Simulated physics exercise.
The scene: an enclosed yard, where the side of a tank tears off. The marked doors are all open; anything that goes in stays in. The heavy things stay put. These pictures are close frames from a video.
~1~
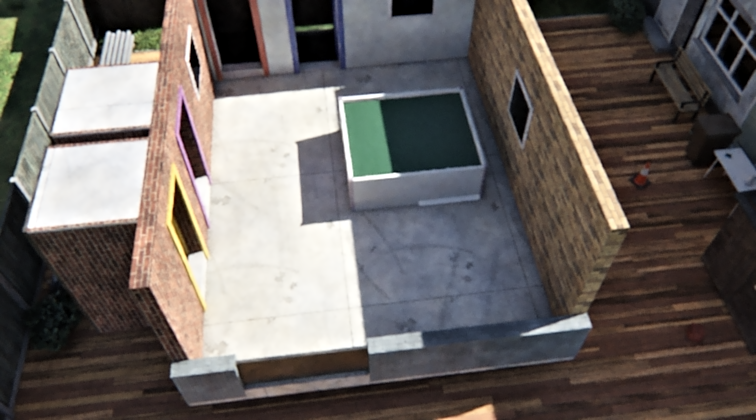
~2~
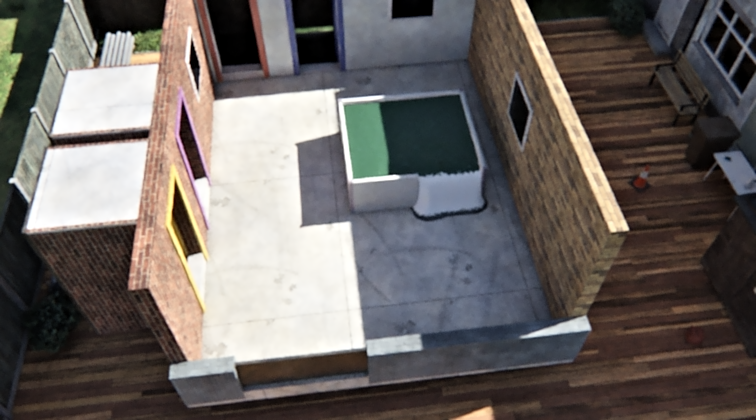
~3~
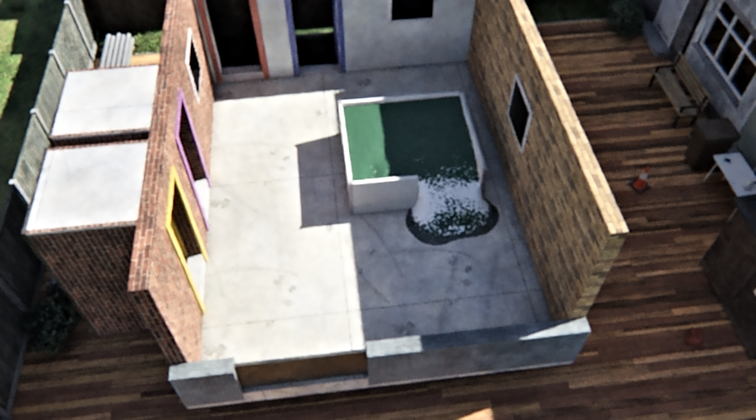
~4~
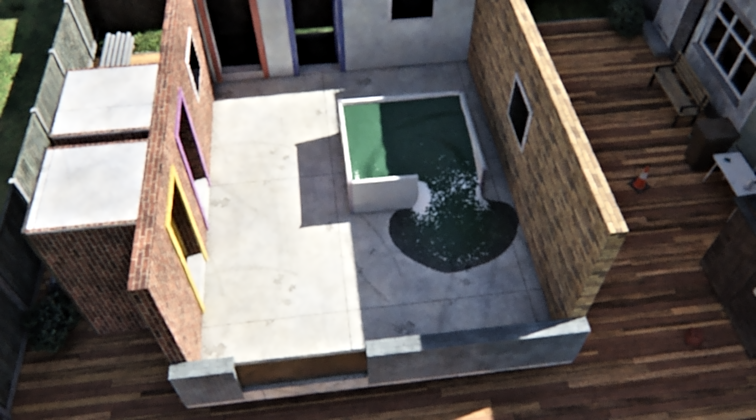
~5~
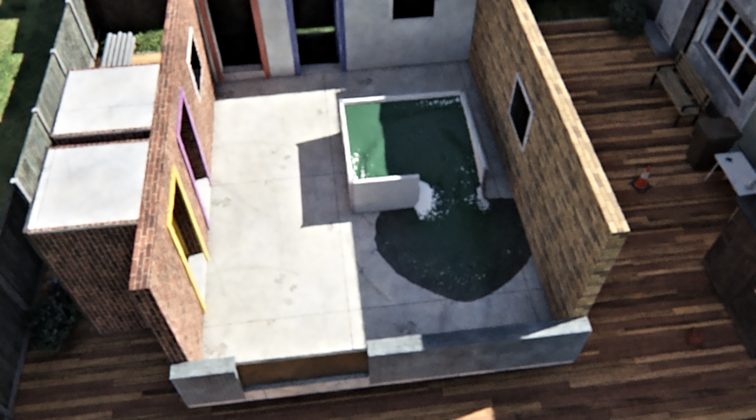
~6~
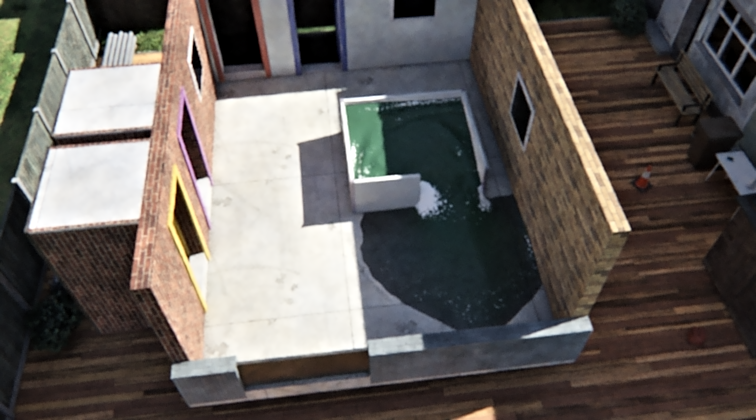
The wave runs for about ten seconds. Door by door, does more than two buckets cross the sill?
My prediction: Blue door: Past the limit. Red door: Inside the limit. Purple door: Inside the limit. Yellow door: Inside the limit.
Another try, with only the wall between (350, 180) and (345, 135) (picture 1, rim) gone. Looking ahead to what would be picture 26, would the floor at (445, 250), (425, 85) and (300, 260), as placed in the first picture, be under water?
The first spot is spared, the second spared and the third soaked.
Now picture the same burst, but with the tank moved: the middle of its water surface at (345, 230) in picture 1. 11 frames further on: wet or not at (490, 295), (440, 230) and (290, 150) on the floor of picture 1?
Well, in the order you listed them, they'd be reached by the flood, unreached and unreached.
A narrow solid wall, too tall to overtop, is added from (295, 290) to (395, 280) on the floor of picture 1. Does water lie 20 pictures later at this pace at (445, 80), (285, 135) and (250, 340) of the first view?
Taking the points in the order given, they are high and dry, high and dry and inundated.
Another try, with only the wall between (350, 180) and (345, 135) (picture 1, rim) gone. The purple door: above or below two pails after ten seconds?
The purple door crosses the line.
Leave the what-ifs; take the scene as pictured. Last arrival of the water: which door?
That is the blue-painted one.
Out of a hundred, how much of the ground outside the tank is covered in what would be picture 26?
I reckon 45 per cent or so.
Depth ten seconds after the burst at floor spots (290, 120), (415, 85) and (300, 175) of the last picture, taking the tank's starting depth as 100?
Around 20, 8 and 8 percent, in that order.
A moment on, water covers 25 % of the floor; the blue door not reached, the red door not reached, the purple door not reached, the yellow door not reached.
Next, water covers 30 % of the floor; the blue door not reached, the red door not reached, the purple door not reached, the yellow door not reached.
Then, water covers 45 % of the floor; the blue door not reached, the red door not reached, the purple door not reached, the yellow door wet at the sill, nothing in.
Later, water covers 75 % of the floor; the blue door not reached, the red door wet at the sill, nothing in, the purple door wet at the sill, nothing in, the yellow door wet at the sill, nothing in.
In the end, water covers 100 % of the floor; the blue door over two buckets in, the red door under two buckets in, the purple door wet at the sill, nothing in, the yellow door wet at the sill, nothing in.
